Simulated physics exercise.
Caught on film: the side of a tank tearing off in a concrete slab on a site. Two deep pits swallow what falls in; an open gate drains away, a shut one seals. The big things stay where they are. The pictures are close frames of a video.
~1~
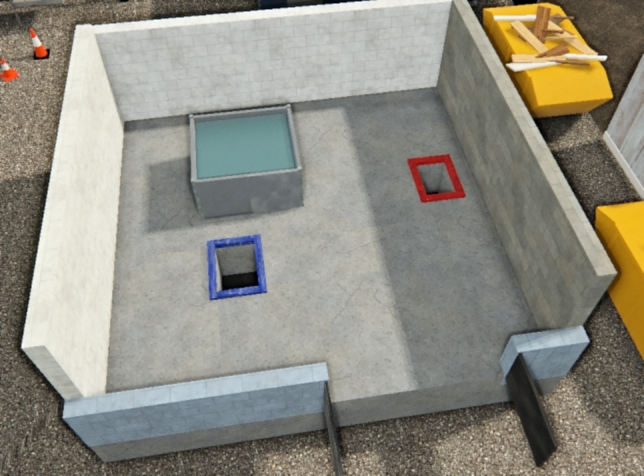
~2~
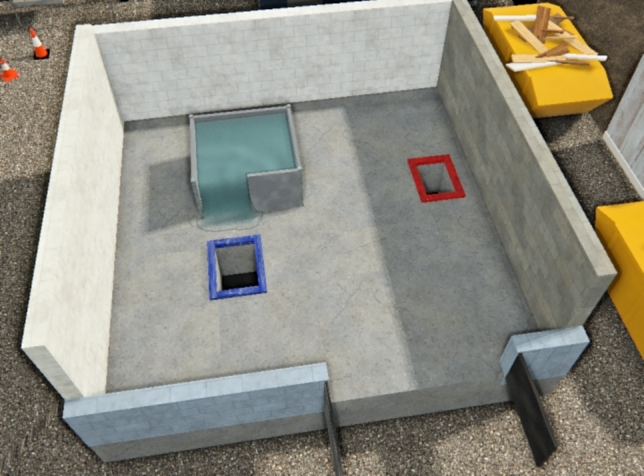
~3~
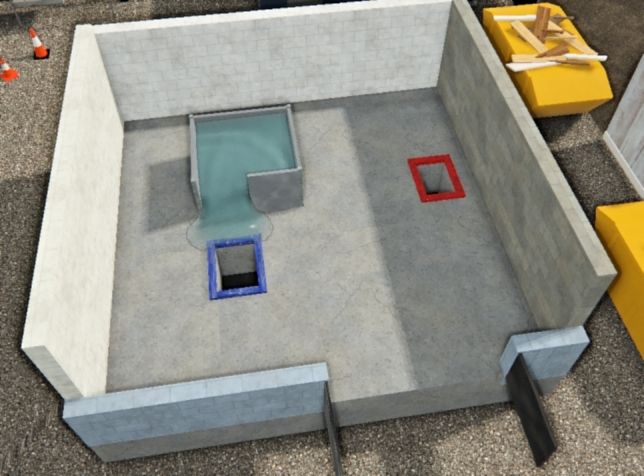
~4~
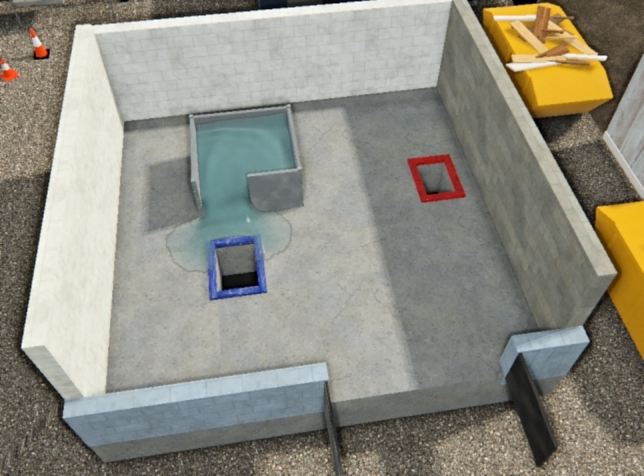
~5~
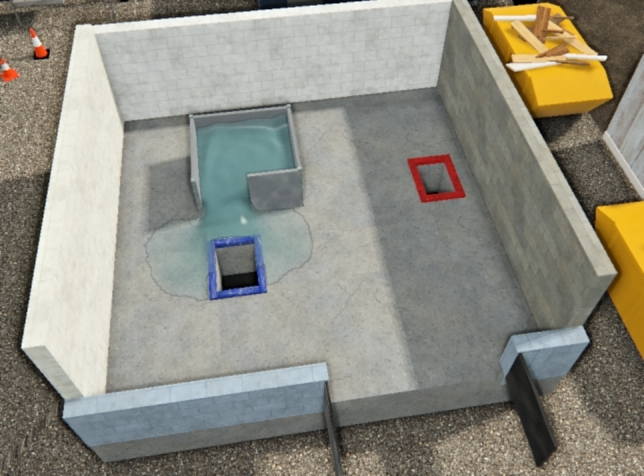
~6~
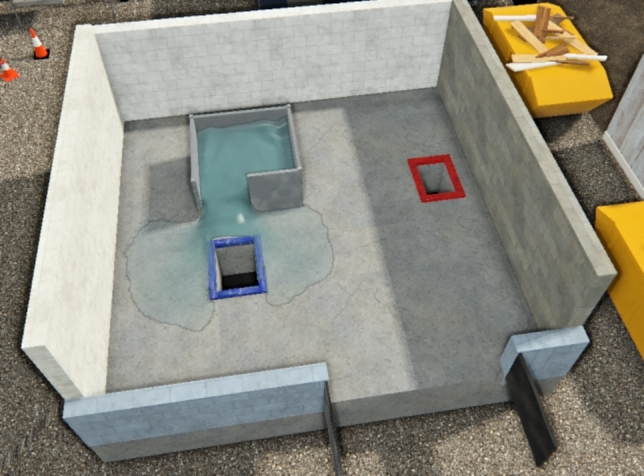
On a walled concrete slab at a gravel building site, seen from high above by a still camera, low blue-grey walls stand along the near edge. A grey tank of blue-green water sits towards the back left, with a blue-framed pit before it and a red-framed pit to the right. Part of the tank's front opens at the left, and water pours out, spreading around the blue-framed pit.
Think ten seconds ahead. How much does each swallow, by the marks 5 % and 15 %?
One by one: The gate takes between 5 and 15 %; the blue pit takes above 15 %; the red pit takes not even 5 %.
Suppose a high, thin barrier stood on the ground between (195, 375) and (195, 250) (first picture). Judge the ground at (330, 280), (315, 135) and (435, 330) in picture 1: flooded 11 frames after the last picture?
In that order: Awash, dry, no water.
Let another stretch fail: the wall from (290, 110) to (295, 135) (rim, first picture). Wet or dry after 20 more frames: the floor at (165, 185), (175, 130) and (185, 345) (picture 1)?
As listed: Dry, no water, free of water.
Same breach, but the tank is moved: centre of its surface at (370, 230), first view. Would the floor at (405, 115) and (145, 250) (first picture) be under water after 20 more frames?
In turn: Not flooded, awash.
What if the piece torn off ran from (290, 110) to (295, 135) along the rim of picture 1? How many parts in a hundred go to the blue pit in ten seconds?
Parts in a hundred: Blue 0.
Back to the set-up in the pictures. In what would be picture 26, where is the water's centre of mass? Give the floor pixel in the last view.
Around (235, 248).
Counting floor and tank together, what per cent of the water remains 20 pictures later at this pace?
I make it 62 per cent.
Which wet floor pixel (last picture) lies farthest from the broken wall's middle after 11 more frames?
Around (441, 369).
A moment on, water covers 25 % of the floor; the gate 0 %, the blue pit 18 %, the red pit 0 %.
Next, water covers 30 % of the floor; the gate 0 %, the blue pit 27 %, the red pit 0 %.
Then, water covers 35 % of the floor; the gate 2 %, the blue pit 35 %, the red pit 0 %.
Later, water covers 55 % of the floor; the gate 5 %, the blue pit 42 %, the red pit 0 %.
In the end, water covers 70 % of the floor; the gate 8 %, the blue pit 45 %, the red pit 0 %.
